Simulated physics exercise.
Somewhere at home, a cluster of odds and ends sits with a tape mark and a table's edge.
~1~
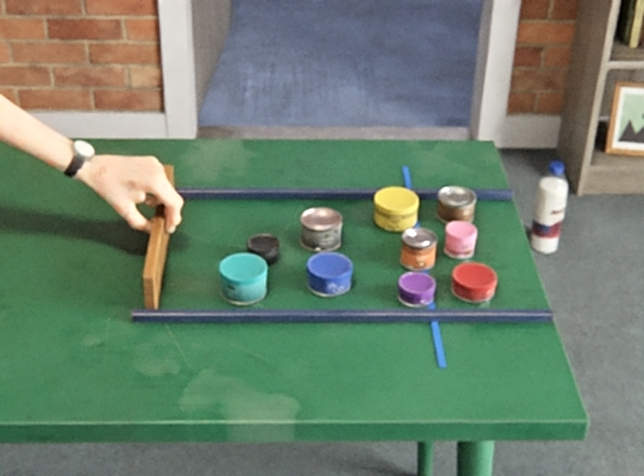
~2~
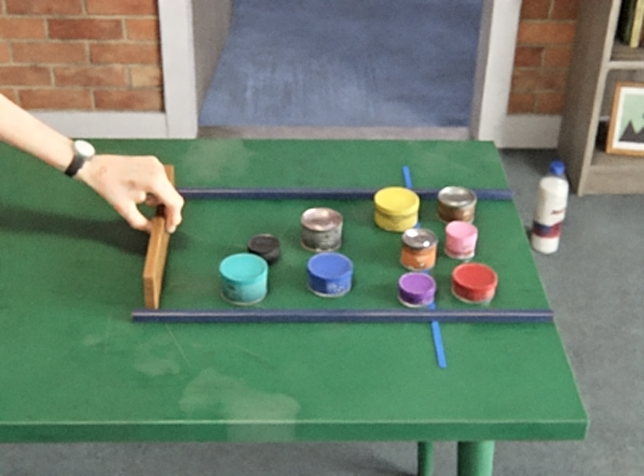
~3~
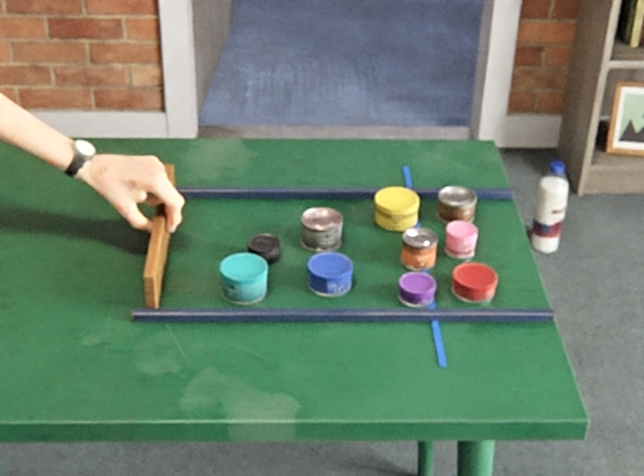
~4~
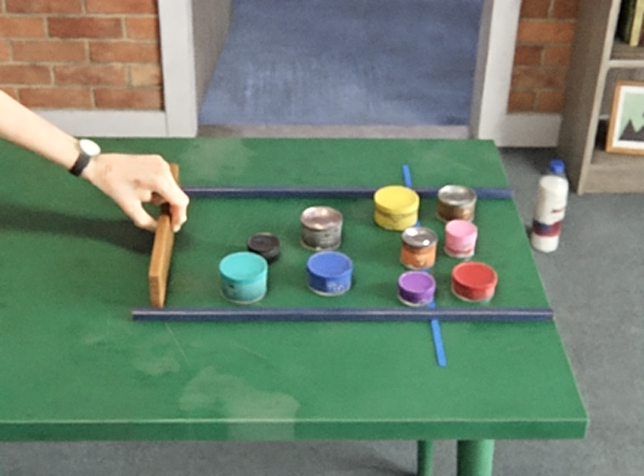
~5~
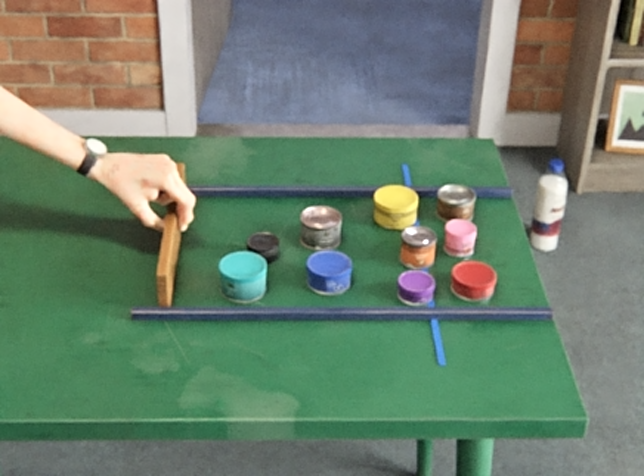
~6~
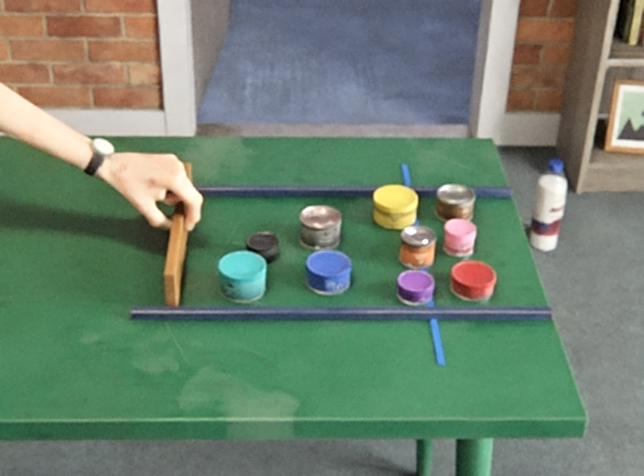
We see a hand holding a wooden board upright on a green table, left of several colourful pots and tins between two dark rails. The hand stays still at first, then slides the board slightly right, while the containers stay put.
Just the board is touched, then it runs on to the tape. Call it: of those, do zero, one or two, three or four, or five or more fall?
Zero fall.
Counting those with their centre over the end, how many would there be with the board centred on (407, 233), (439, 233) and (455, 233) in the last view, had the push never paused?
Result per place: 0; 0; 2.
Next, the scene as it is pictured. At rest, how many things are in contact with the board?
4.
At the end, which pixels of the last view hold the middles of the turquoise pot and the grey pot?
In order, first (453, 285), then (439, 228).
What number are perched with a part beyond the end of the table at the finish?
It totals 0.
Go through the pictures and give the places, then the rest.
The first picture shows brown tin (456, 206); red tin (474, 283); pink pot (460, 241); board (160, 235); tape (421, 253).
The second picture shows red tin (474, 284); blue tin (329, 275).
The third picture shows pink pot (461, 241); board (161, 234).
The fourth picture shows brown tin (456, 205); grey pot (321, 229).
The fifth picture shows red tin (473, 282); turquoise pot (243, 277).
The sixth picture shows brown tin (455, 204); red tin (473, 281); pink pot (459, 239); board (179, 232); tape (420, 251).
Early on, none off yet; brown tin at rest near (455, 204); red tin at rest near (473, 281); pink pot at rest near (459, 239).
Finally, the number that fall off is zero.
